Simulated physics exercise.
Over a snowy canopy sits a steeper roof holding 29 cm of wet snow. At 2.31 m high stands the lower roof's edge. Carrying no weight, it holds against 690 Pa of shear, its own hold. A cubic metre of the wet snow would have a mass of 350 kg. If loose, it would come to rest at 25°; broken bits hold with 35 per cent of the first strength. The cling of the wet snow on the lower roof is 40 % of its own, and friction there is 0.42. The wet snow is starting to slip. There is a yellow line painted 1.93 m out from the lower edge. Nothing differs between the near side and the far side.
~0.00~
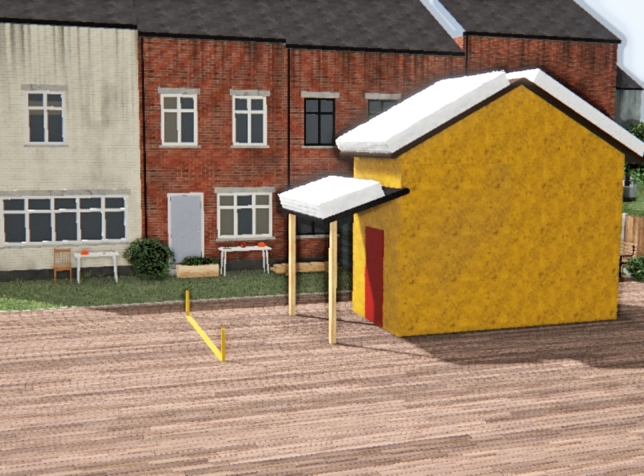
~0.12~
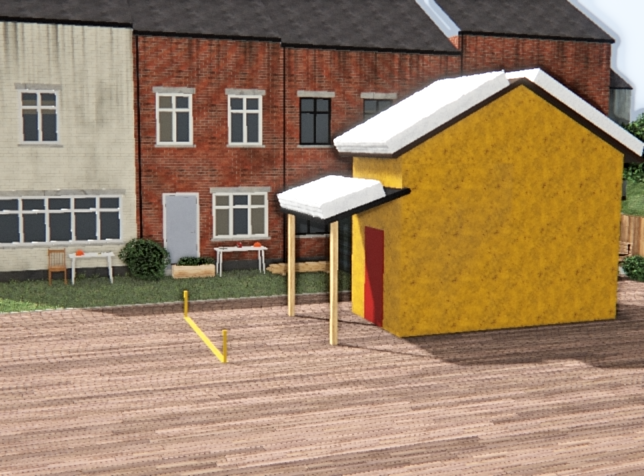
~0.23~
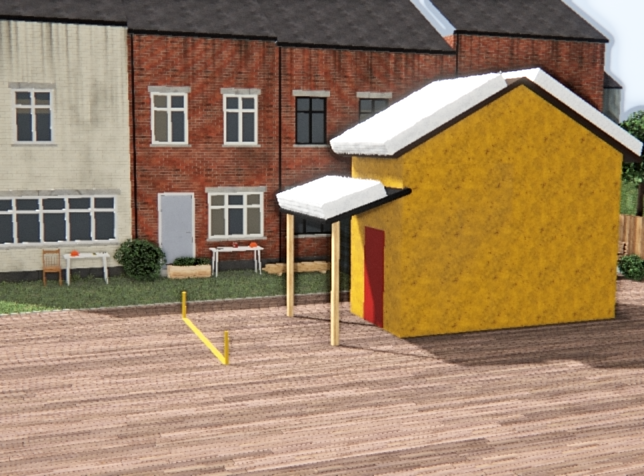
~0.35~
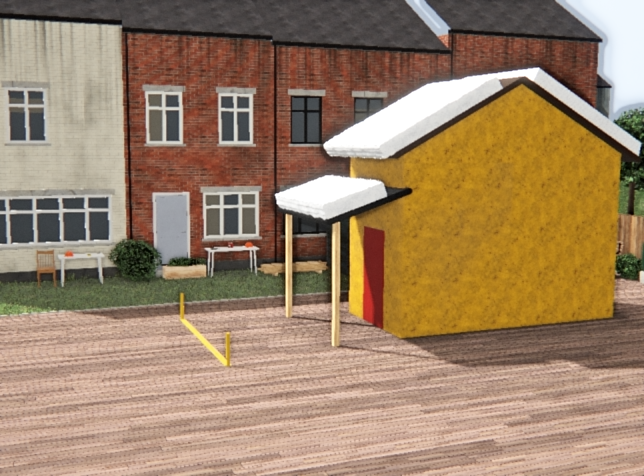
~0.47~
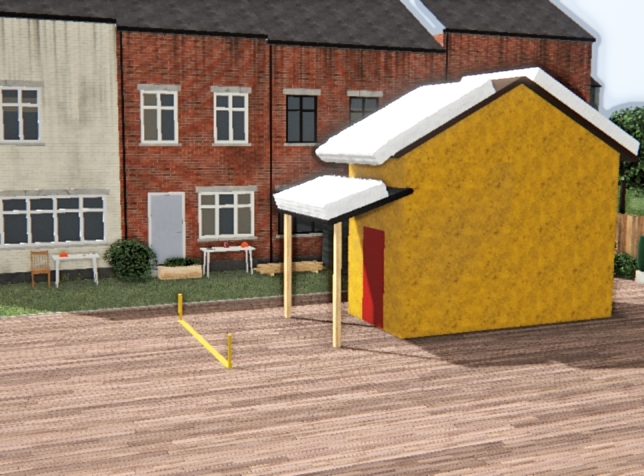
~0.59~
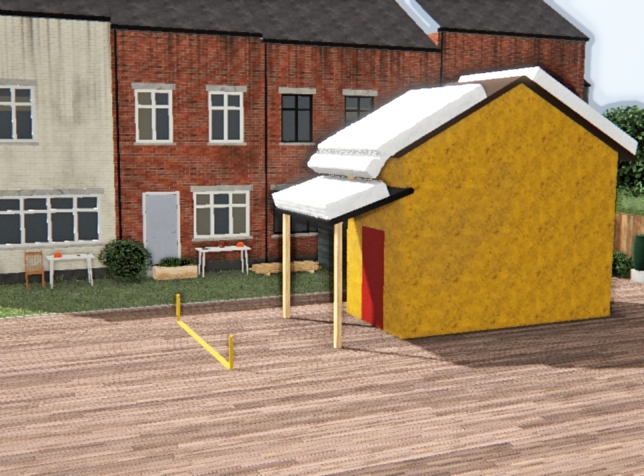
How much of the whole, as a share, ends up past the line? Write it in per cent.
Something like 38 per cent.
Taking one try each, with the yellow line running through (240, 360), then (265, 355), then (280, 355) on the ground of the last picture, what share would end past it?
First try 50 per cent, second 60 per cent, third 70 per cent.
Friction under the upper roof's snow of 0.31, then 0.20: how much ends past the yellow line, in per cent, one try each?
About 12 % in the first try and about 25 % in the second.
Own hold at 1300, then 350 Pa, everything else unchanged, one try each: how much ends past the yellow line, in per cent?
Result: 12 % for the first case, 45 % for the second.
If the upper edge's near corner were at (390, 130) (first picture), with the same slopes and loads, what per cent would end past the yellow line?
40 %, roughly.
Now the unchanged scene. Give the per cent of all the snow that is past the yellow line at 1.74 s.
Close to 1 per cent.
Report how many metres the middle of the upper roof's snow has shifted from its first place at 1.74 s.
About 4.4 m.
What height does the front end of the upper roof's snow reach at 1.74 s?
Somewhere around 0.0 metres, I'd say.
After 1.12 s, none is below the lower edge and 0 % is past the line.
After 1.74 s, 57 % is below the lower edge and 1 % is past the line.
After 2.37 s, 81 % is below the lower edge and 37 % is past the line.
After 3.00 s, 81 % is below the lower edge and 38 % is past the line.
After 3.20 s, at the end, 81 % is below the lower edge and 38 % is past the line.
